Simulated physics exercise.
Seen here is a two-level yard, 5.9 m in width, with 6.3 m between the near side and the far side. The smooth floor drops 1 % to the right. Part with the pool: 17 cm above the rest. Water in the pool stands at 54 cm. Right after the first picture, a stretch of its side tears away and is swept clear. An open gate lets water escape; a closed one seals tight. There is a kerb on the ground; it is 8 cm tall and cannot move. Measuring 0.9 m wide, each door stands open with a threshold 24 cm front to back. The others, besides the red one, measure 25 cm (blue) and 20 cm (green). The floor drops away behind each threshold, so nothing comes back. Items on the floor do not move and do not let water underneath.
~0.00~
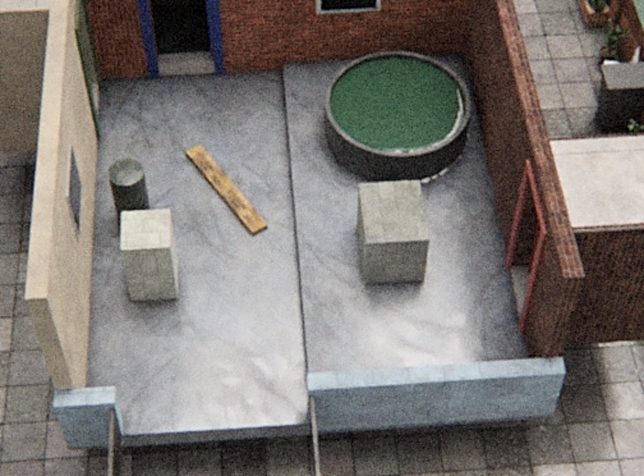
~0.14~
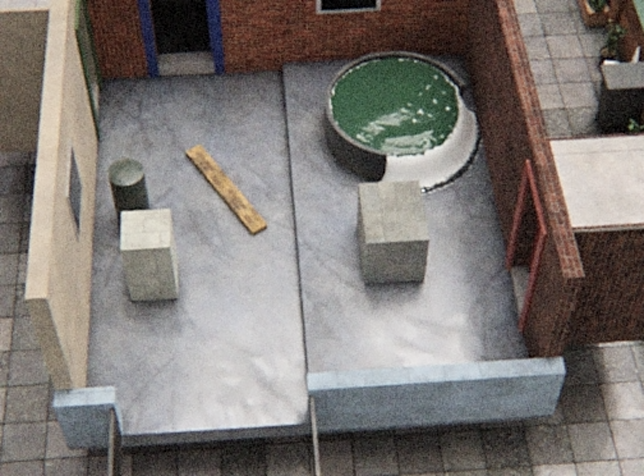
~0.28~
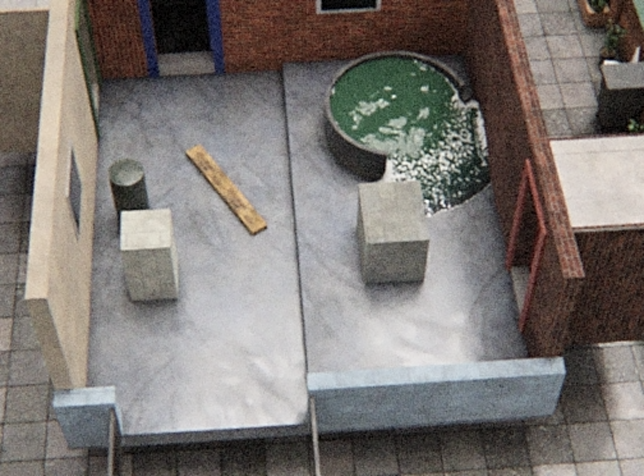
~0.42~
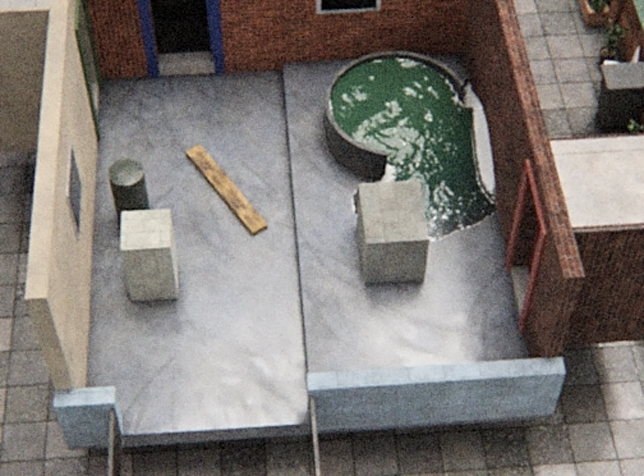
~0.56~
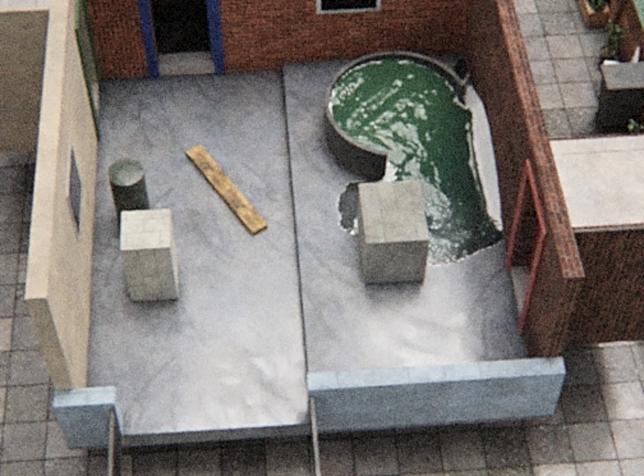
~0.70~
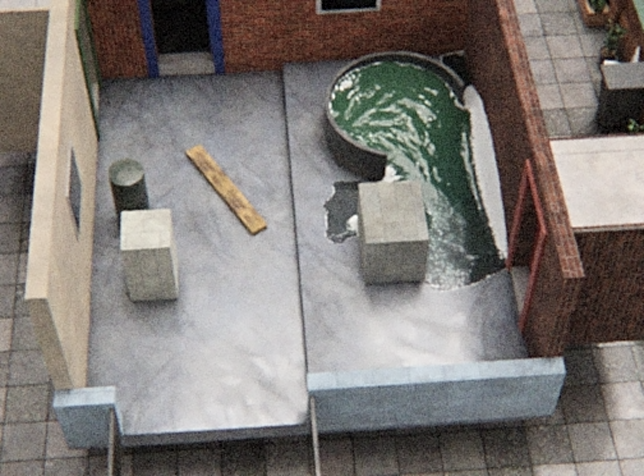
The clip shows a round pool of green water in a walled yard losing part of its near side, after which water pours out, spreads forward along the right-hand brick wall, and flows around a pale block.
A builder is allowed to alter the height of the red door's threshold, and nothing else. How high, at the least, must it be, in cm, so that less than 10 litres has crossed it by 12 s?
It needs to be about 14.5 cm high.
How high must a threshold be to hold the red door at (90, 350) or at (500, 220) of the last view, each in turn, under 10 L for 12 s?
Around 10.0 and 18 cm respectively.
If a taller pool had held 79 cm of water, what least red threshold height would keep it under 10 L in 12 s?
Then around 22 centimetres.
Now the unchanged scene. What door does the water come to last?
It would be the green one.
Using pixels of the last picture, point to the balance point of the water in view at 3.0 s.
The centre of all the water is around (419, 232).
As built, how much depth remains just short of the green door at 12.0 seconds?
About 4.5 centimetres deep.
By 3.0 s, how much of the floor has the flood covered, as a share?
Wet: Close to 40 %.
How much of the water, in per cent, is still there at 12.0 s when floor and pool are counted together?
Around 86 in a hundred parts remain.
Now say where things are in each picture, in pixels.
The pool at (398, 105) is whole and still, 54 cm deep; the red door at (526, 254) is dry, in the first picture.
Water pours out at (450, 154) and has run 0.3 m, to (477, 118); about 6 cm deep outside, 54 cm at the back, in the second picture.
Water pours out at (450, 156) and has run 0.7 m, to a hidden place; about 10 cm deep outside, 54 cm at the back, in the third picture.
The gap is at (450, 157), the front 1.1 m out at a hidden place; the back of the pool holds 54 cm, in the fourth picture.
The gap is at (450, 158), the front 1.5 m out at (444, 259); the back of the pool holds 50 cm, in the fifth picture.
Water pours out at (450, 158) and has run 2.0 m, to (457, 282); about 7 cm deep outside, 42 cm at the back; 0.6 m in a straight line remain to the red door at (526, 254), in the sixth picture.
After 1.4 s water covers 20 % of the floor, deepest (34 cm) near (475, 144); 14 cm at the red door, 0 litres in over its 12 cm threshold.
After 3.0 s water covers 40 % of the floor, deepest (33 cm) near (526, 387); 11 cm at the red door, 6 litres in over its 12 cm threshold.
After 12.0 s water covers 95 % of the floor, deepest (10 cm) near (229, 181); 5 cm at the red door, 22 litres in over its 12 cm threshold.
At the red door as built, the water arrived by 0.9 s and peaked near 16 cm at 4.2 s.
With a threshold of 12.5 cm, 20 litres would have come in within the 12 s; with 16.5 cm, 5 litres. So under 10 litres takes about 14.5 cm.
